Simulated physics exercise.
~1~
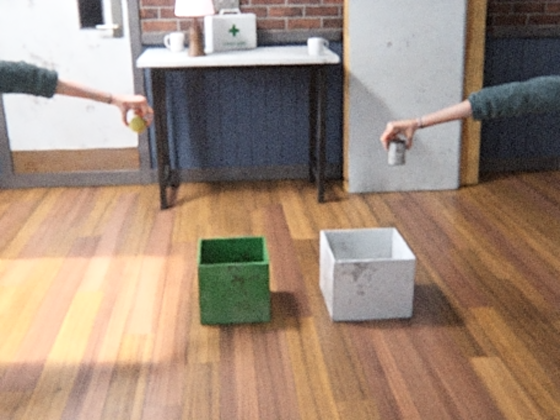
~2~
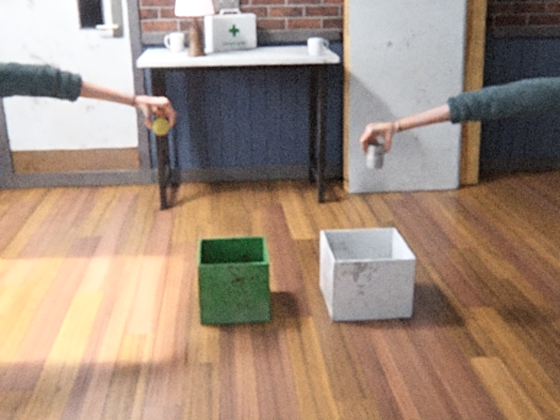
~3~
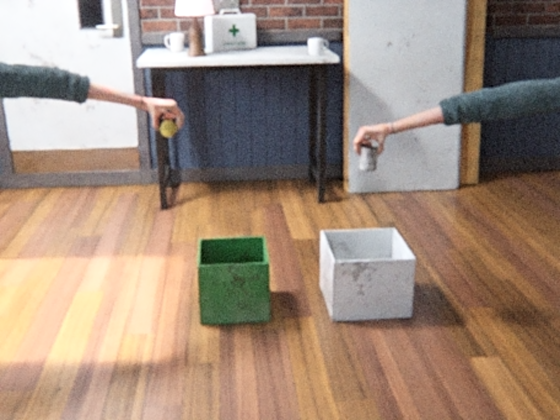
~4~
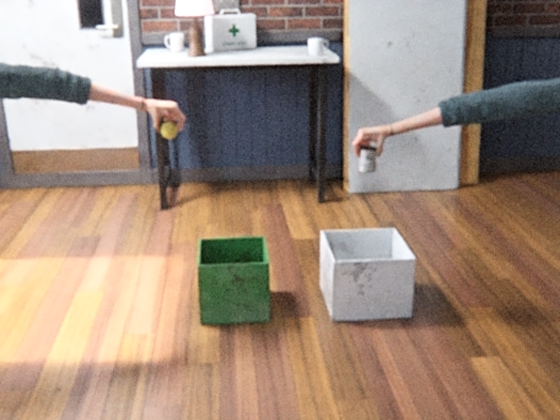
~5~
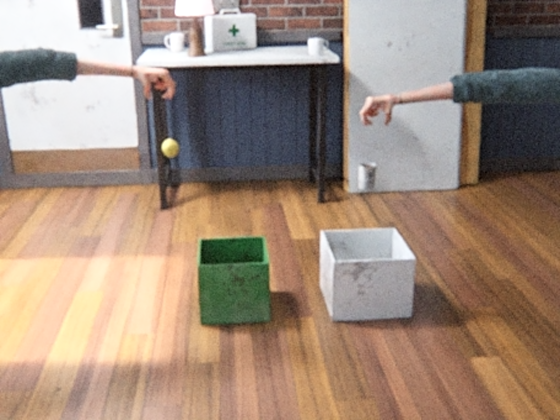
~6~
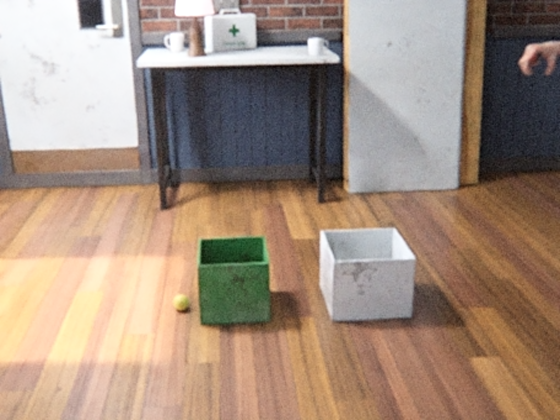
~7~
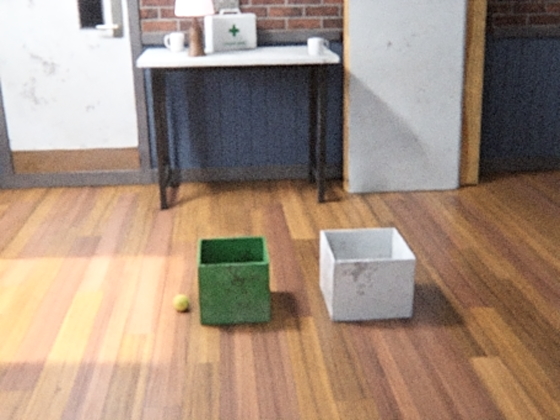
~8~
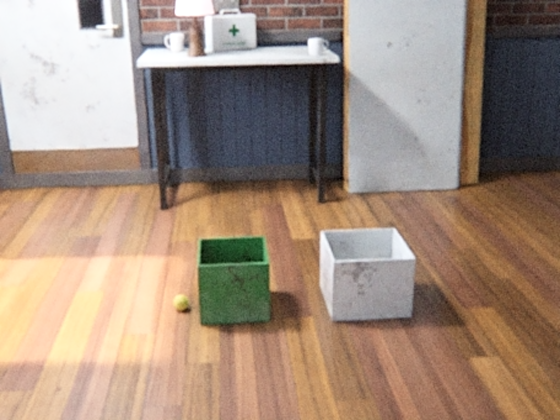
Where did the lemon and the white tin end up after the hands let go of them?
The lemon missed the boxes and came to rest on the floor just left of the green one. The white tin was caught by the white box on the right.
